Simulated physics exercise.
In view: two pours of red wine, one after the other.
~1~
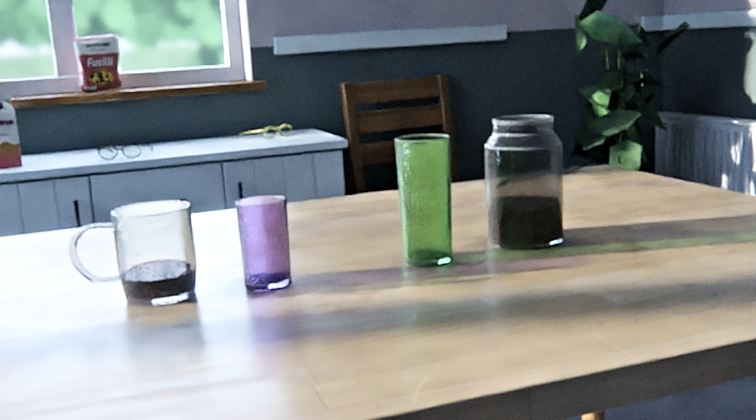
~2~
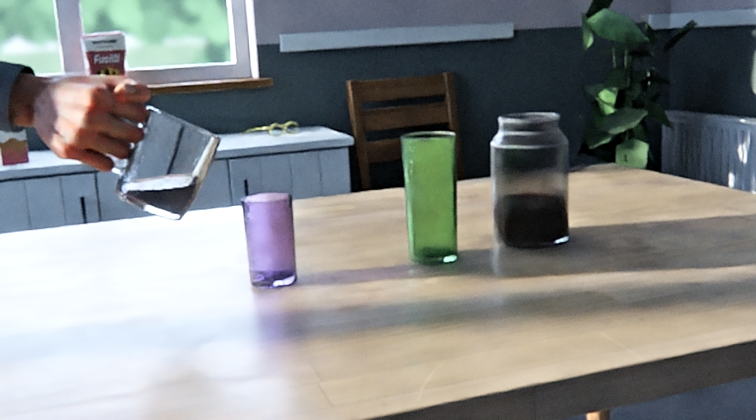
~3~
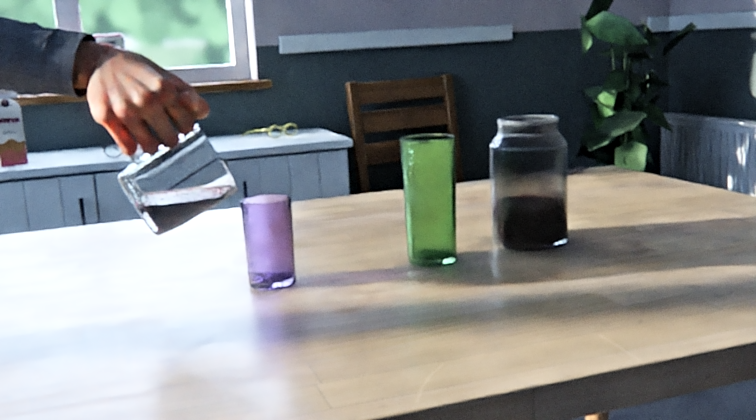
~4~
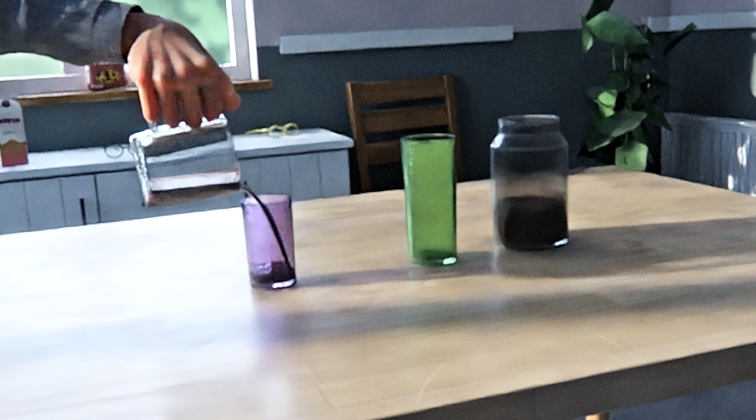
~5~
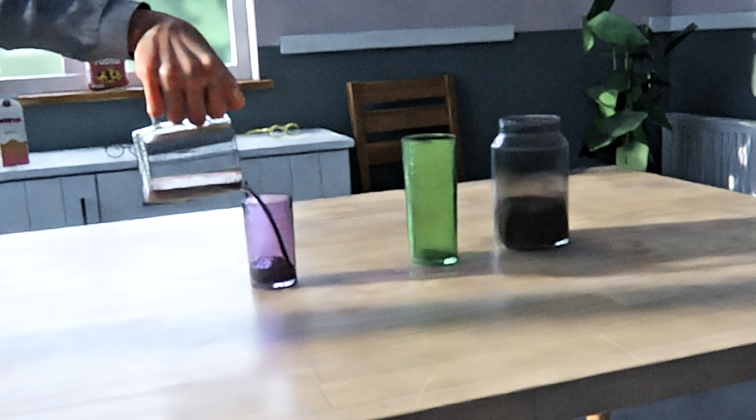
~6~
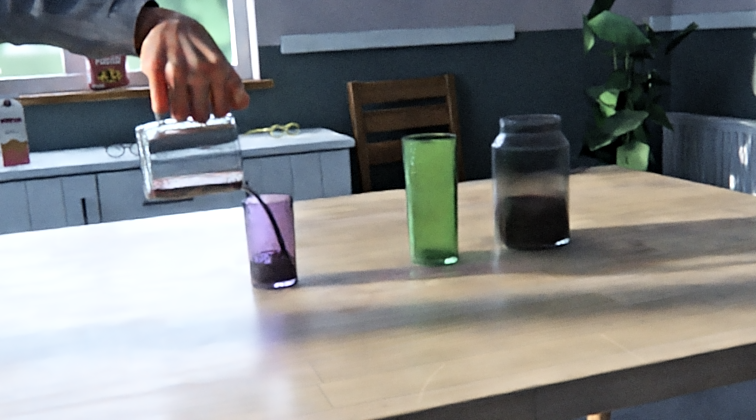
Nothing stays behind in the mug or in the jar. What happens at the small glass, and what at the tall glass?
The small glass holds everything and the tall glass holds everything.
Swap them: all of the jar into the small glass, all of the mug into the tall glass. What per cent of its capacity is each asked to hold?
About 160 and 20 per cent.
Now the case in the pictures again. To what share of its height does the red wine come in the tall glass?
Close to 80 %.
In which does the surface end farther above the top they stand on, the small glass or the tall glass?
It is the one on the right.
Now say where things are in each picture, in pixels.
The first frame shows at the start; mug (156, 248) about a quarter full; jar (524, 177) about a quarter full; small glass (264, 239) empty; tall glass (425, 196) empty.
In the second frame, a hand has the mug; mug (169, 162) tipped 30° with all of its load; small glass (270, 237) empty.
In the third frame, the mug is tipped; mug (181, 180) tipped 65° with all of its load; small glass (268, 238) empty.
In the fourth frame, the stream is running; mug (189, 162) tipped 85° with about three quarters of its load; small glass nearly empty, surface at (272, 268).
In the fifth frame, the stream is running; mug (190, 160) tipped 85° with about two thirds of its load; tall glass (431, 196) empty.
In the sixth frame, the stream is running; mug (193, 157) tipped 90° with about half of its load; jar about a quarter full, surface at (531, 202); small glass about a quarter full, surface at (272, 258); tall glass (432, 196) empty.
Shortly, the small glass is about half full.
At the finish, the small glass is about half full; the tall glass is about three quarters full.
